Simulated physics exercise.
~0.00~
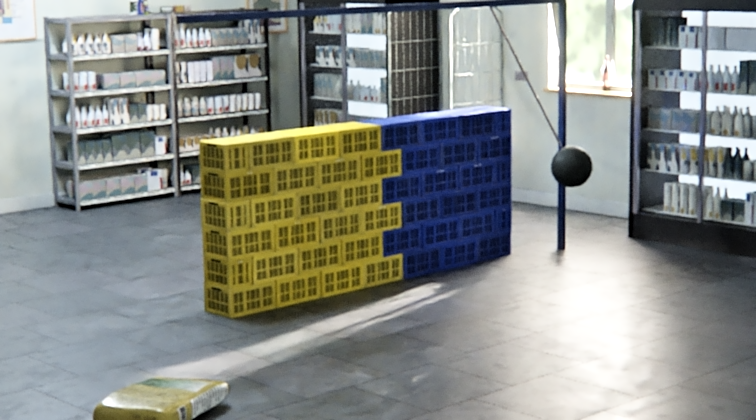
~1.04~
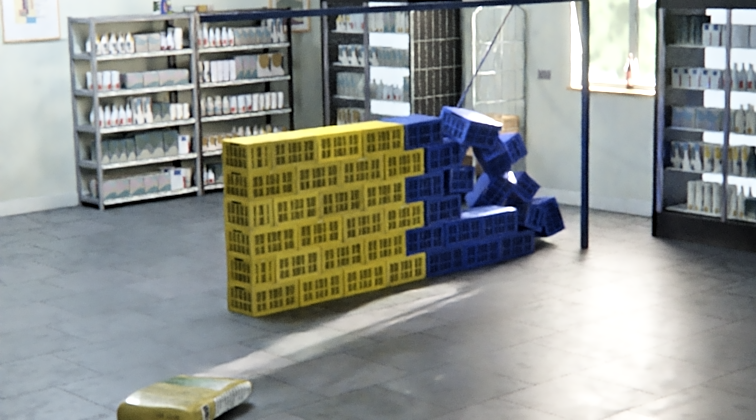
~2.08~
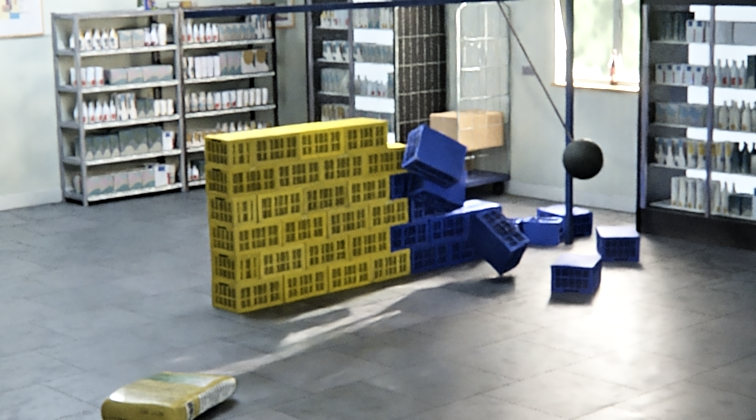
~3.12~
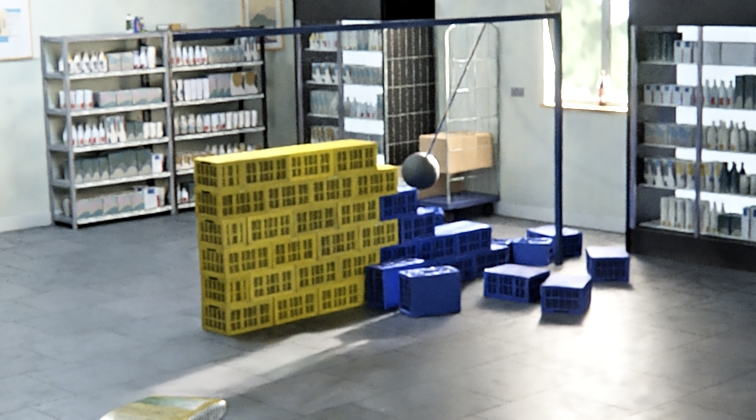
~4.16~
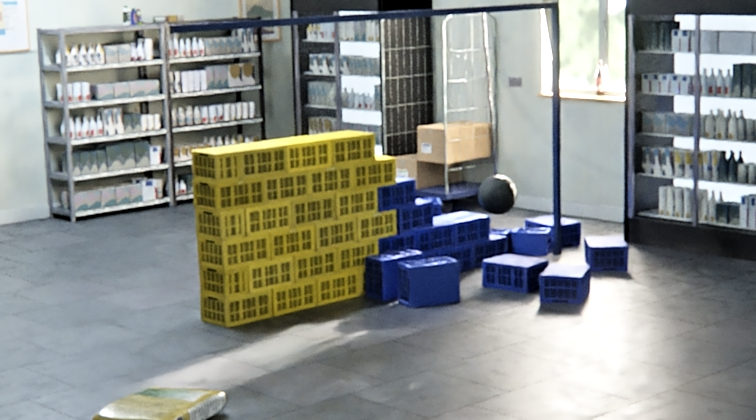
At first, a wall of crates, yellow on the left and blue on the right, stands whole on a grey floor while a dark ball hangs from a beam near its right end. Then the blue end breaks apart, its upper crates tilting and spilling to the right. The ball comes back into view on the right as more blue crates tumble onto the floor. It swings left over the lowered blue part, then moves right again. At the end, blue crates lie scattered beside a low remnant, while the yellow part still stands.
